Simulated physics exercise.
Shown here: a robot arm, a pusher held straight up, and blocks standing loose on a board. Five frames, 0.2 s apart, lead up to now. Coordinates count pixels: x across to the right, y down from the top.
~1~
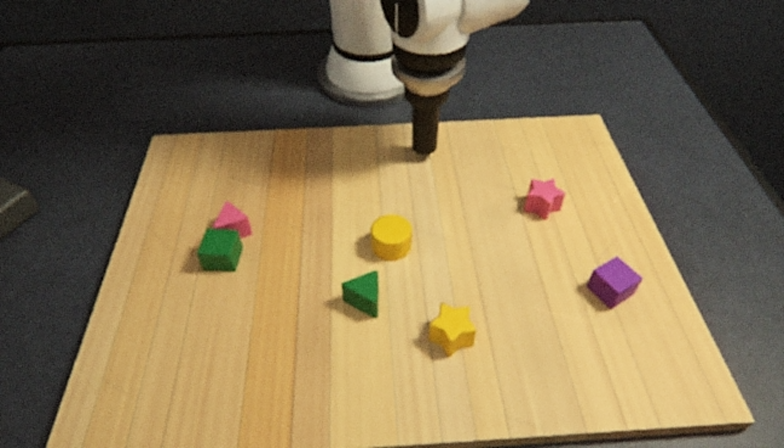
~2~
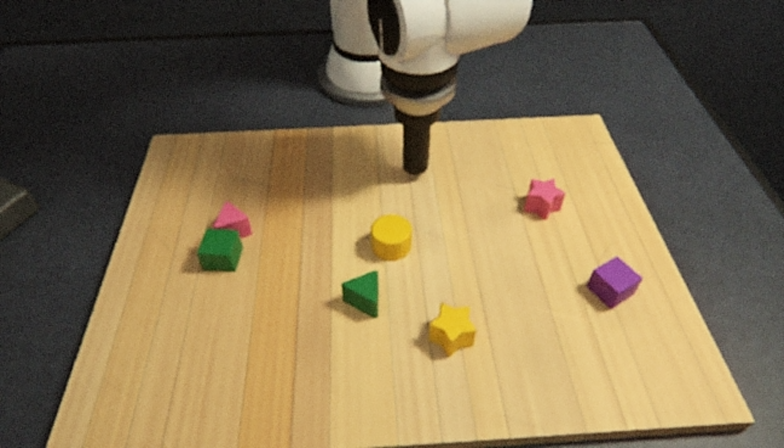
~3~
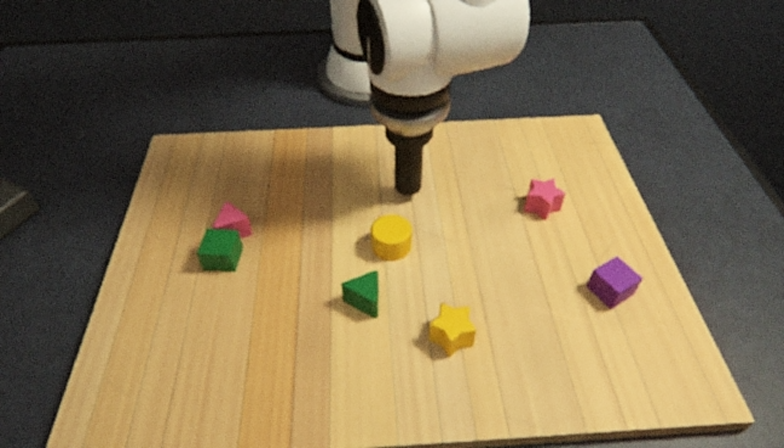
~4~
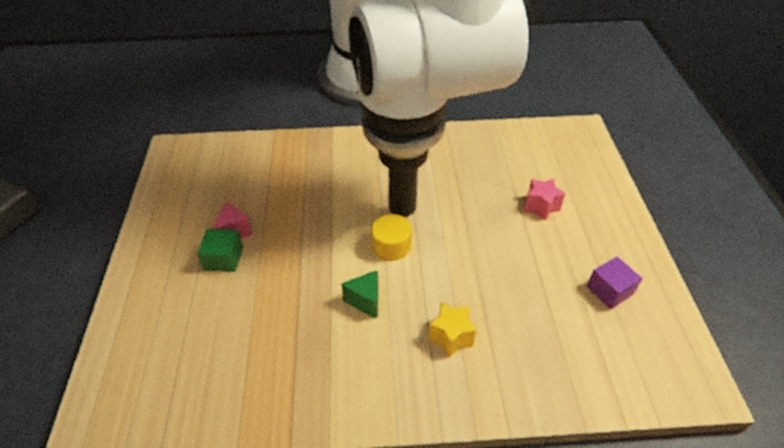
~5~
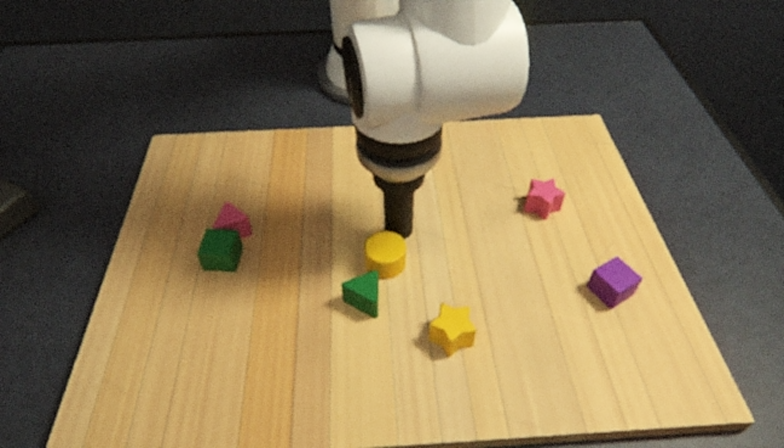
The footage shows a robot arm lowering its dark upright pusher across a wooden board scattered with colourful blocks, moving toward the viewer and slightly left, then nudging the yellow cylinder a short way toward the green triangle.
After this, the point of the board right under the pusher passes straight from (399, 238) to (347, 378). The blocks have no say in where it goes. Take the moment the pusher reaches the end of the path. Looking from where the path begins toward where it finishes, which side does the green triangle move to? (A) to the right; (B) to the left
Letter A.
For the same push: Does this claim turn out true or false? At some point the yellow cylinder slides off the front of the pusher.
False.
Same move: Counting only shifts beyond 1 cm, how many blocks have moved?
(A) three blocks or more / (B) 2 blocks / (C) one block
I choose B.
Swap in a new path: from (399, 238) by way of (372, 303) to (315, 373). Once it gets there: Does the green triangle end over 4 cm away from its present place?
Answer: Yes.
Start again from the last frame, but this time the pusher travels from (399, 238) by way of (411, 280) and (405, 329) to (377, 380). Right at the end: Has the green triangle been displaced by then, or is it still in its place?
Moved.
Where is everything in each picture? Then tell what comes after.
The first frame shows pusher's lower end at (424, 147); green triangle at (365, 285); yellow cylinder at (391, 228); yellow star at (454, 320).
The second frame shows pusher at (416, 166); blocks still.
The third frame shows pusher at (408, 186); blocks still.
The fourth frame shows pusher at (403, 207); blocks still.
The fifth frame shows pusher at (399, 230); green triangle at (365, 285); yellow cylinder at (385, 245); yellow star at (454, 320).
On the path given first. One third of the way, pusher at (384, 272); green triangle at (346, 314), turned 70° clockwise; yellow cylinder at (373, 292).
Two thirds of the way, pusher at (366, 319); green triangle at (313, 352), turned 115° clockwise; yellow cylinder at (353, 345).
At the end, pusher at (346, 371); green triangle at (307, 356), turned 130° clockwise; yellow cylinder at (333, 403); yellow star still.
